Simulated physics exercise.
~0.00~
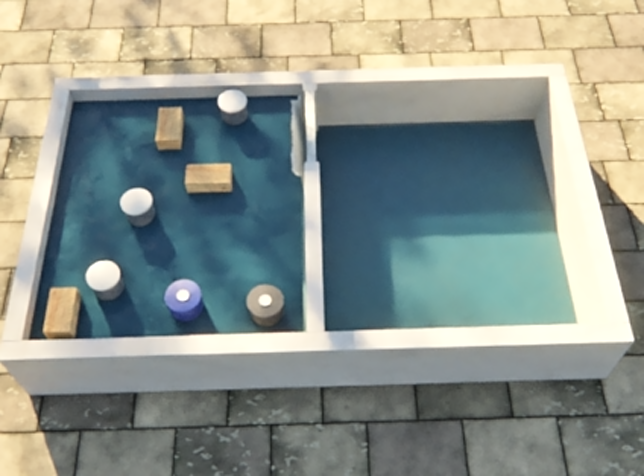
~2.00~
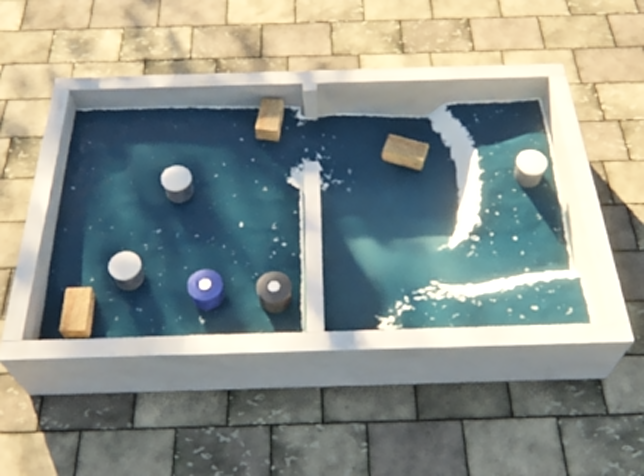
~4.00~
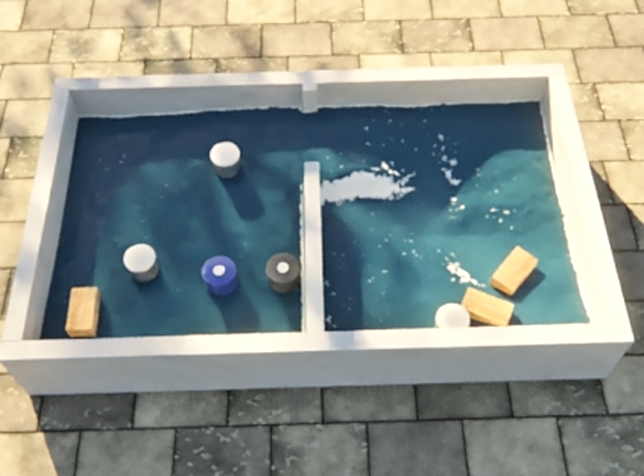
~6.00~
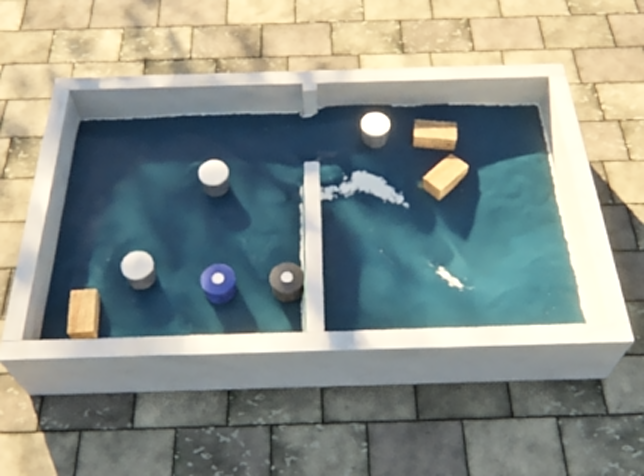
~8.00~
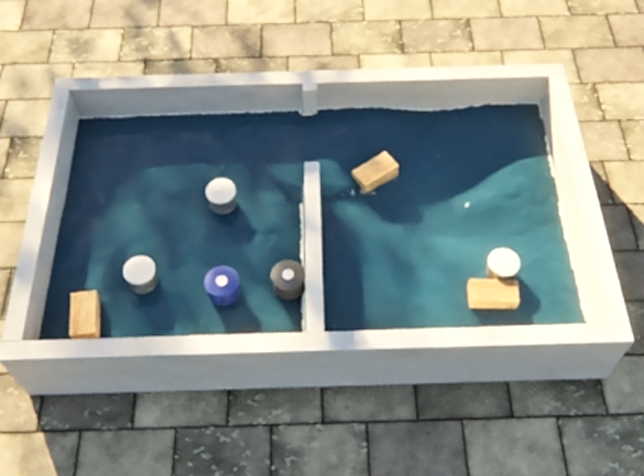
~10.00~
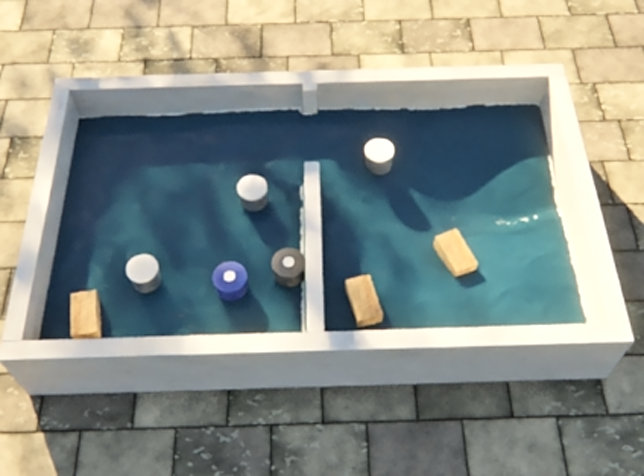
Water surges through a basin's gap, carrying two blocks and a white tub right.
